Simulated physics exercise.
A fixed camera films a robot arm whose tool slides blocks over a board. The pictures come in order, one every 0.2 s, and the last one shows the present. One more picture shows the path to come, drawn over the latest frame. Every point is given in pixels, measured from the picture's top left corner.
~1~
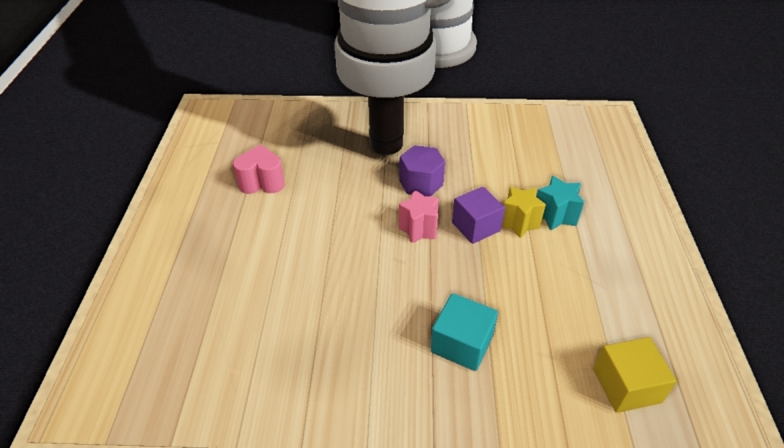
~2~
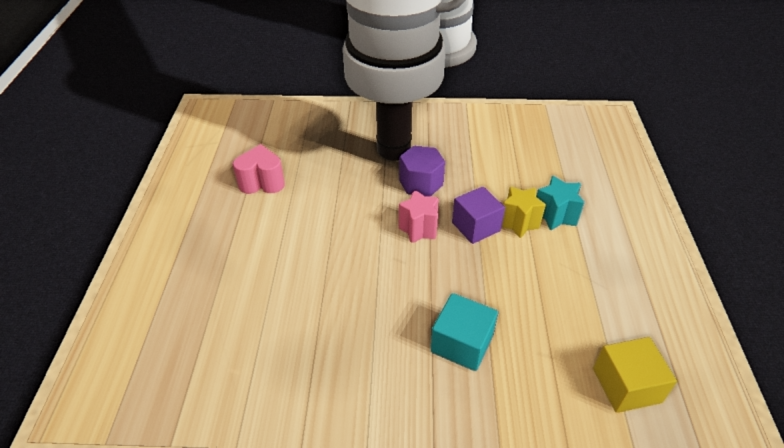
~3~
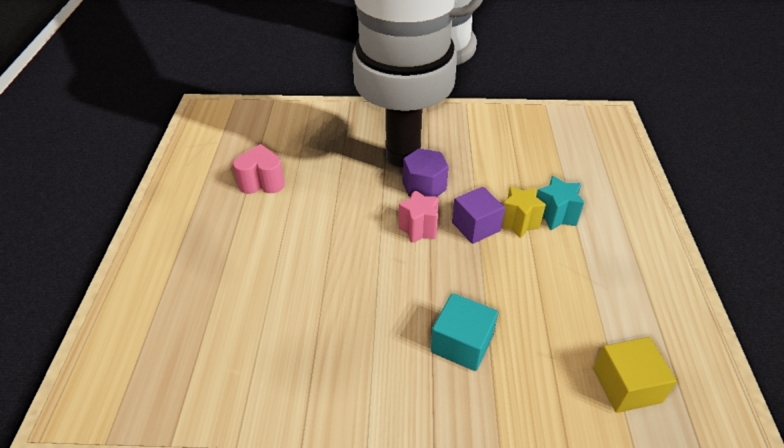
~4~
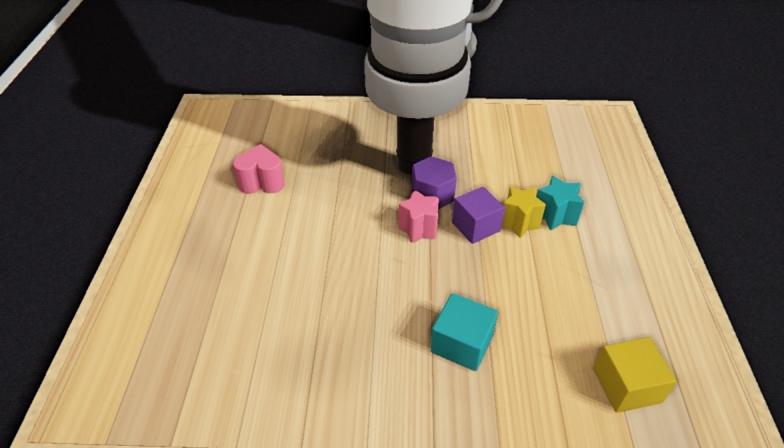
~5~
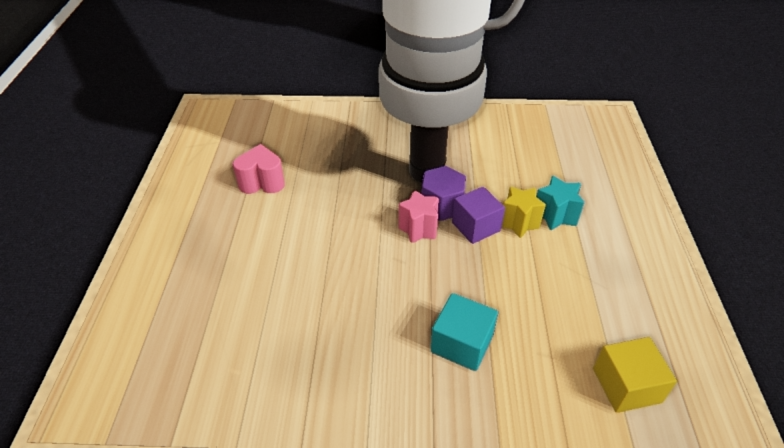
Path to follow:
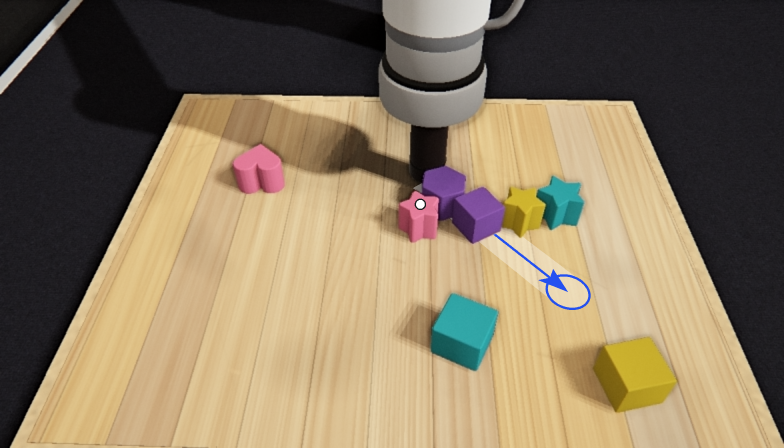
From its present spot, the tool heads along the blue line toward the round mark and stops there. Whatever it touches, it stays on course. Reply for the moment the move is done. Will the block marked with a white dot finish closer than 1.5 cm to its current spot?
That would be a yes.
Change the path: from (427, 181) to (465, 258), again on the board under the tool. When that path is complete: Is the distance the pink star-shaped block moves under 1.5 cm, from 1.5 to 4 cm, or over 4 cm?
Movement: 1.5 to 4 cm.
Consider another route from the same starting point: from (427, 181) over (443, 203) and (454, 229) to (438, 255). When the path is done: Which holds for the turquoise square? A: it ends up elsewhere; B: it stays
B: It stays.
Path on the board, in a line from (427, 181) to (568, 292); the dot is on the pink star-shaped block.
The first path, step by step. One third of the way, tool at (470, 206); pink star-shaped block at (418, 209), turned 30° clockwise; purple hexagonal block at (471, 219), turned 25° clockwise; purple square at (513, 230), turned 30° anticlockwise.
Two thirds of the way, tool at (517, 243); pink star-shaped block at (418, 209), turned 30° clockwise; purple hexagonal block at (475, 236), turned 65° clockwise; purple square at (545, 259), turned 40° anticlockwise; yellow star-shaped block at (538, 206), turned 70° anticlockwise.
At the end, tool at (571, 284); pink star-shaped block at (418, 209), turned 30° clockwise; purple hexagonal block at (475, 236), turned 65° clockwise; purple square at (582, 306); yellow star-shaped block at (539, 206), turned 75° anticlockwise.
